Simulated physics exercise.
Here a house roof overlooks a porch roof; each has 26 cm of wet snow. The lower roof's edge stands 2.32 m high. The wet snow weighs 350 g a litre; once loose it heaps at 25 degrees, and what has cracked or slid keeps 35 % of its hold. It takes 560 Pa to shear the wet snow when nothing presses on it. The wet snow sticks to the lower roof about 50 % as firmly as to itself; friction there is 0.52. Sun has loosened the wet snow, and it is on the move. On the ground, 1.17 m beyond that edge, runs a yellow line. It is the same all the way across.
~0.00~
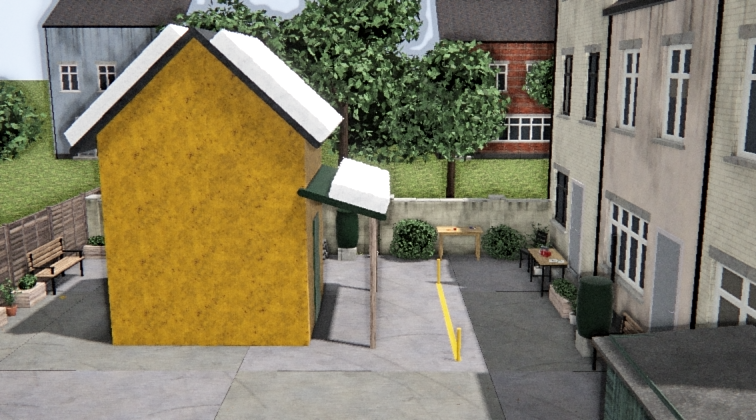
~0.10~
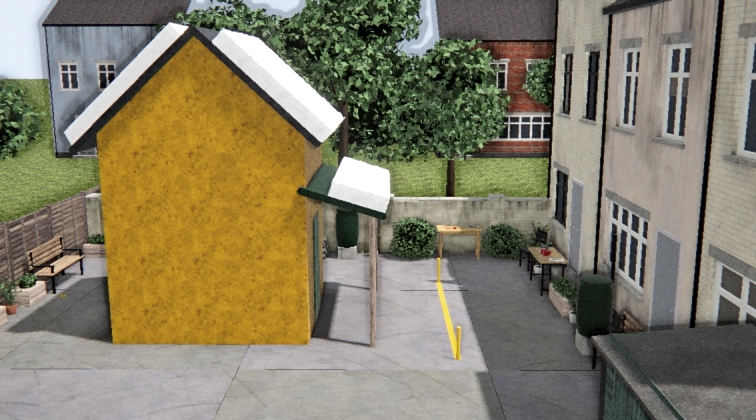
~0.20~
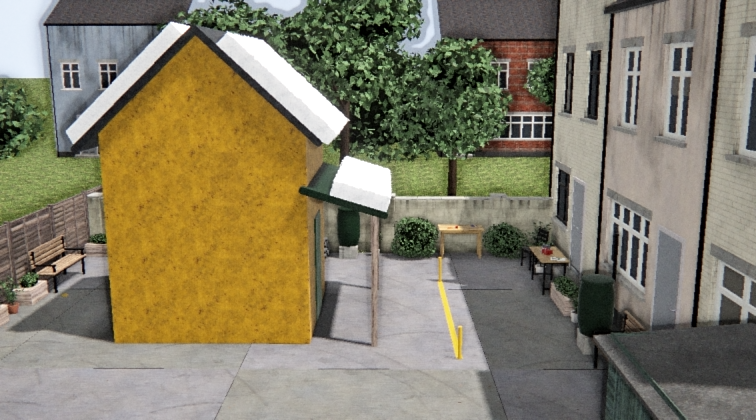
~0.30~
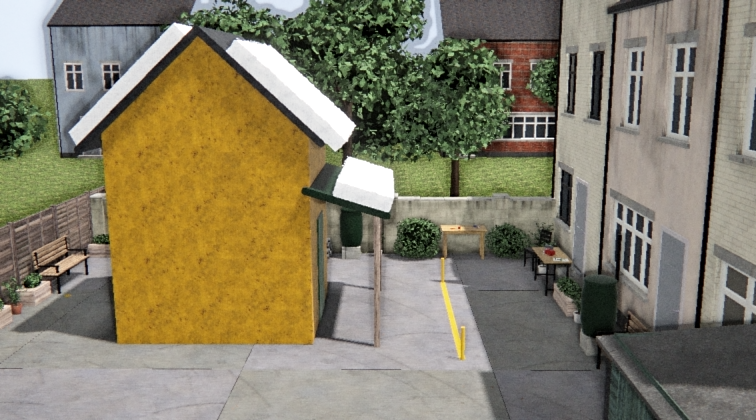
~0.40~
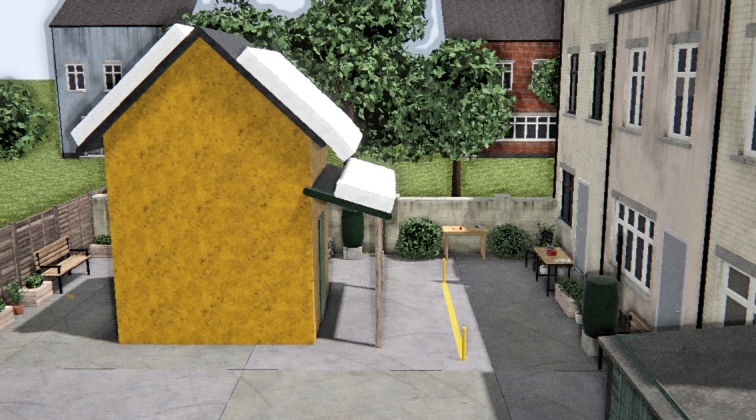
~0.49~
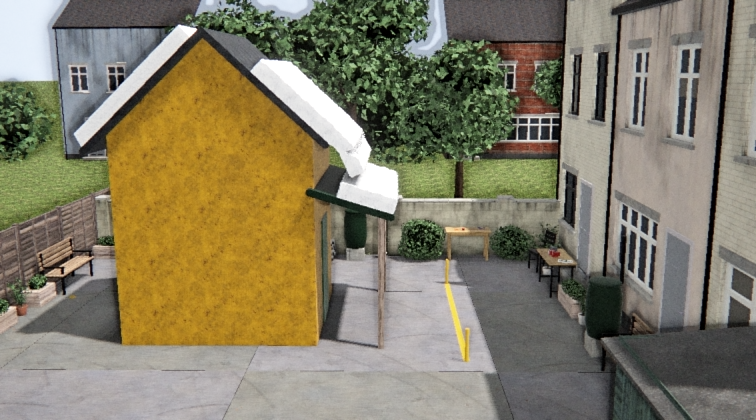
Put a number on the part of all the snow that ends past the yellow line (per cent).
The part of all the snow that ends past the yellow line is near 62 %.
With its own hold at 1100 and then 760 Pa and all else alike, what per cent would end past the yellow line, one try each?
In that order: 50 %, 60 %.
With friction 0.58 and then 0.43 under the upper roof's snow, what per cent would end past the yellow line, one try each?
In that order: 40 %, 50 %.
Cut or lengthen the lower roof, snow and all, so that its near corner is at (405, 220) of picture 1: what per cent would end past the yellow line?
Then about 60 %.
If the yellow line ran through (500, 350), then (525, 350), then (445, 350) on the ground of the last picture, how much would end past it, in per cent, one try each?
In turn about 45 %, 30 %, 70 %.
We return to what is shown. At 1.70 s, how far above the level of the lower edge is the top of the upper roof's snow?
Some 0.5 m.
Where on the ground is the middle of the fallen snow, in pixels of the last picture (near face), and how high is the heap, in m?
Near (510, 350), some 0.3 m high.
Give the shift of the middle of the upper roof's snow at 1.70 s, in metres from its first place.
About 5.2 m.
After 1.05 s, 5 % is below the lower edge and 0 % is past the line.
After 1.70 s, 79 % is below the lower edge and 55 % is past the line.
After 2.35 s, 81 % is below the lower edge and 62 % is past the line.
After 3.00 s, 81 % is below the lower edge and 62 % is past the line.
After 3.10 s, at the end, 81 % is below the lower edge and 62 % is past the line.
